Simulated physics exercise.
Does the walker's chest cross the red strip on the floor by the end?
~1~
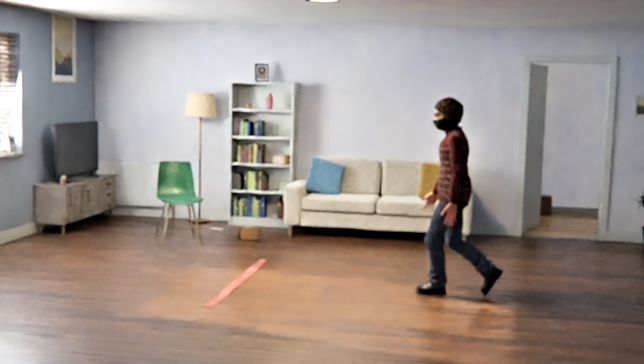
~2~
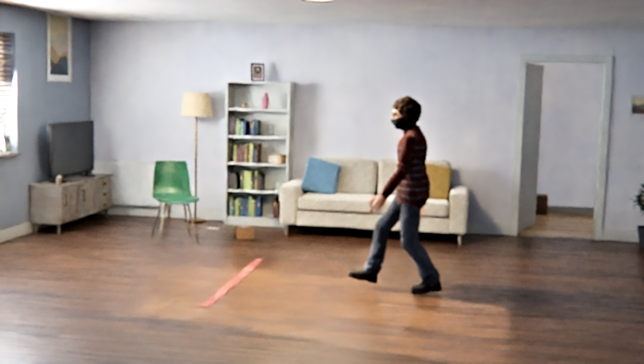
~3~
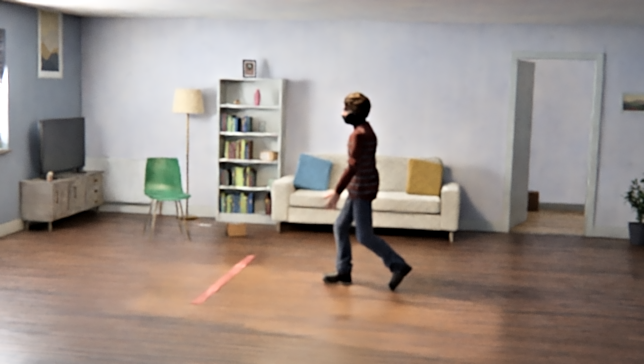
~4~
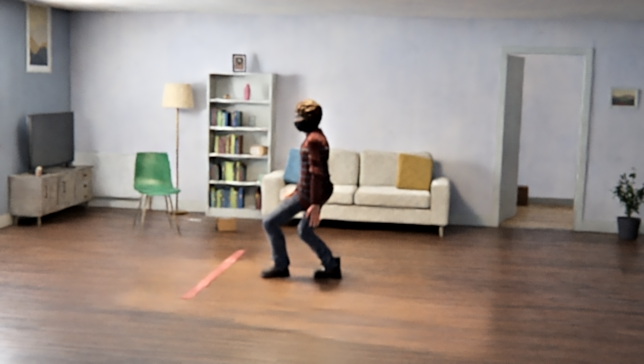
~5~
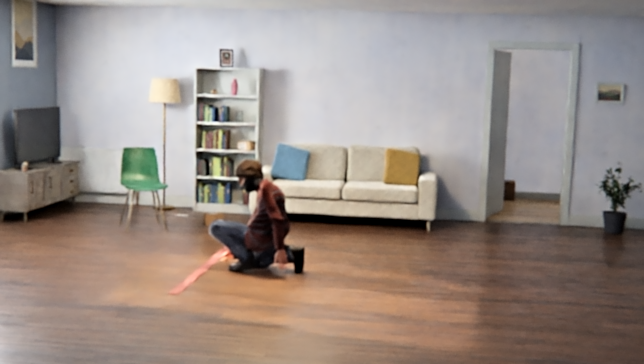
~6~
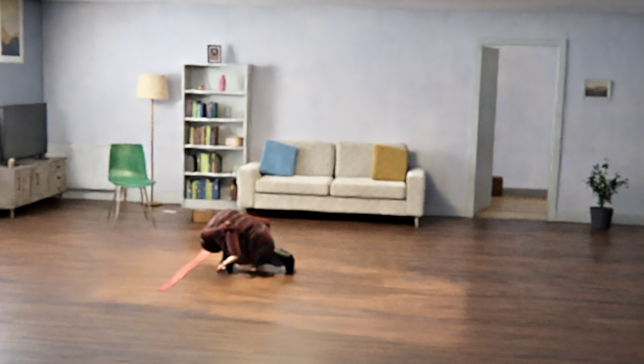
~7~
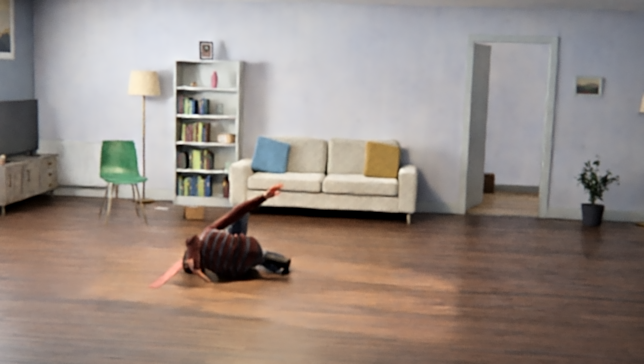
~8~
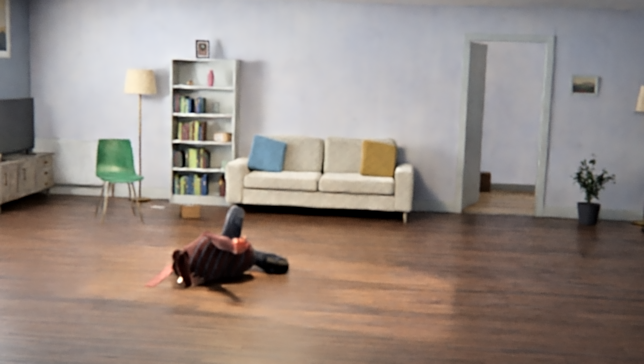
No, the walker's chest stops short of the red strip. The walker ends up lying on the floor with the chest still on the right-hand side of it.
